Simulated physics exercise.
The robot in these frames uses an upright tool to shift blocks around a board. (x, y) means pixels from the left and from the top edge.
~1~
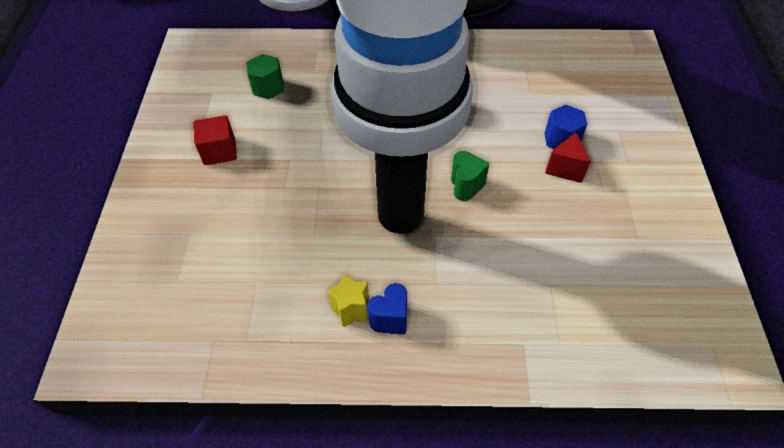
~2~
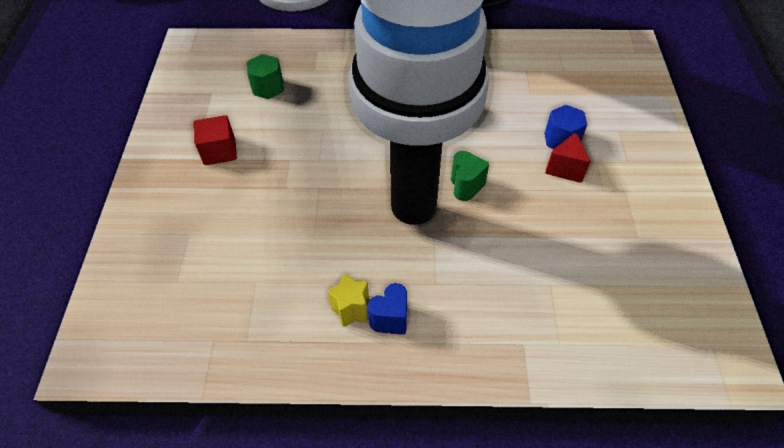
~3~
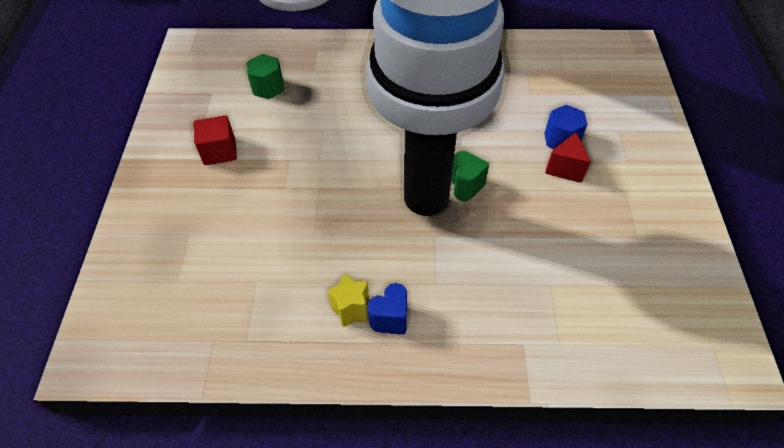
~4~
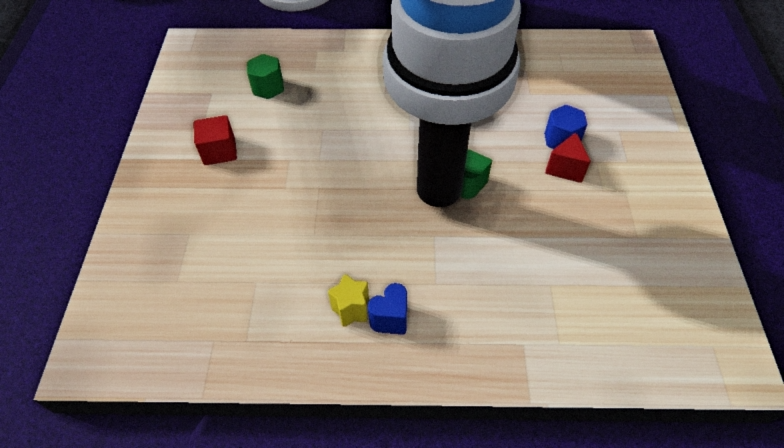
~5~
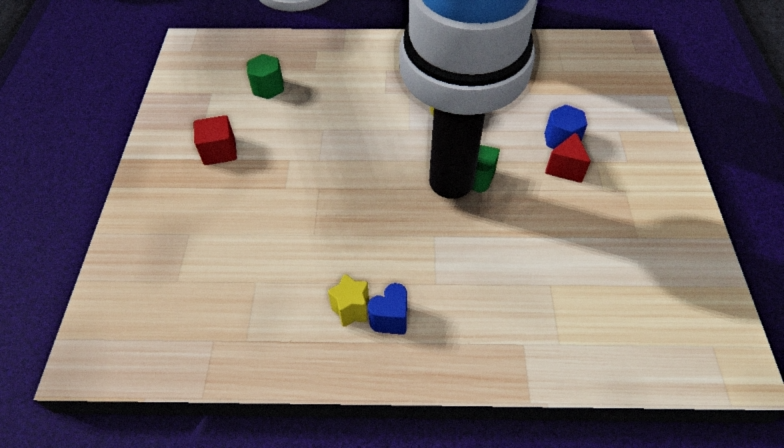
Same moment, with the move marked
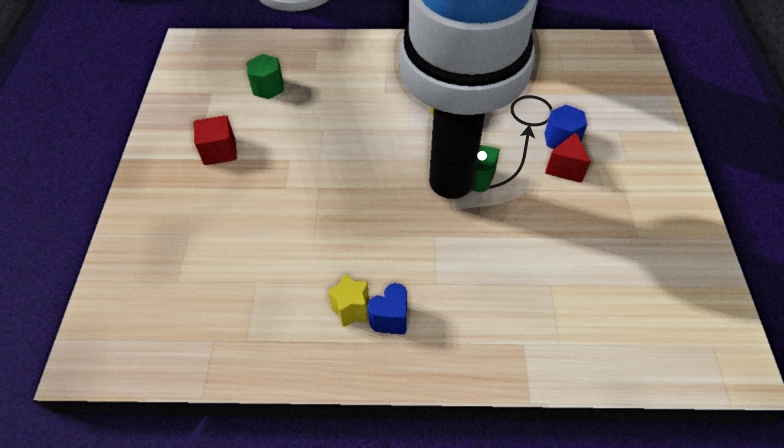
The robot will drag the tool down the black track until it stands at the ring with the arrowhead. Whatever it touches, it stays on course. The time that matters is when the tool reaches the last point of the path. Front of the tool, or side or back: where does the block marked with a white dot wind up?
The tool still drives it.
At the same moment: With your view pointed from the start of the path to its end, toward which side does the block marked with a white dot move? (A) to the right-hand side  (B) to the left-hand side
Correct choice: B.
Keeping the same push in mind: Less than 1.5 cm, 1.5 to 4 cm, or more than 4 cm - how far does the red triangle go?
It gets moved under 1.5 cm.
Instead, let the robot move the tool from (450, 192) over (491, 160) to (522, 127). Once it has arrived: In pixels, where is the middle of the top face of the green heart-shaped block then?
At (556, 96).
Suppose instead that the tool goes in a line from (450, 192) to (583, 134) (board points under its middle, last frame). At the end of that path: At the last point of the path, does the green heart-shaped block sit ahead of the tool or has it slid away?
It is still there in front.
The line goes from (450, 192) over (504, 183) and (526, 148) to (532, 111); the dot is on the green heart-shaped block.
What follows on the original path. One third of the way, tool at (507, 172); green heart-shaped block at (524, 138), turned 35° anticlockwise.
Two thirds of the way, tool at (529, 136); green heart-shaped block at (544, 104), turned 35° anticlockwise; blue hexagon at (580, 110), turned 35° clockwise.
At the end, tool at (535, 99); green heart-shaped block at (551, 69), turned 35° anticlockwise; blue hexagon at (581, 110), turned 35° clockwise; red triangle unmoved.
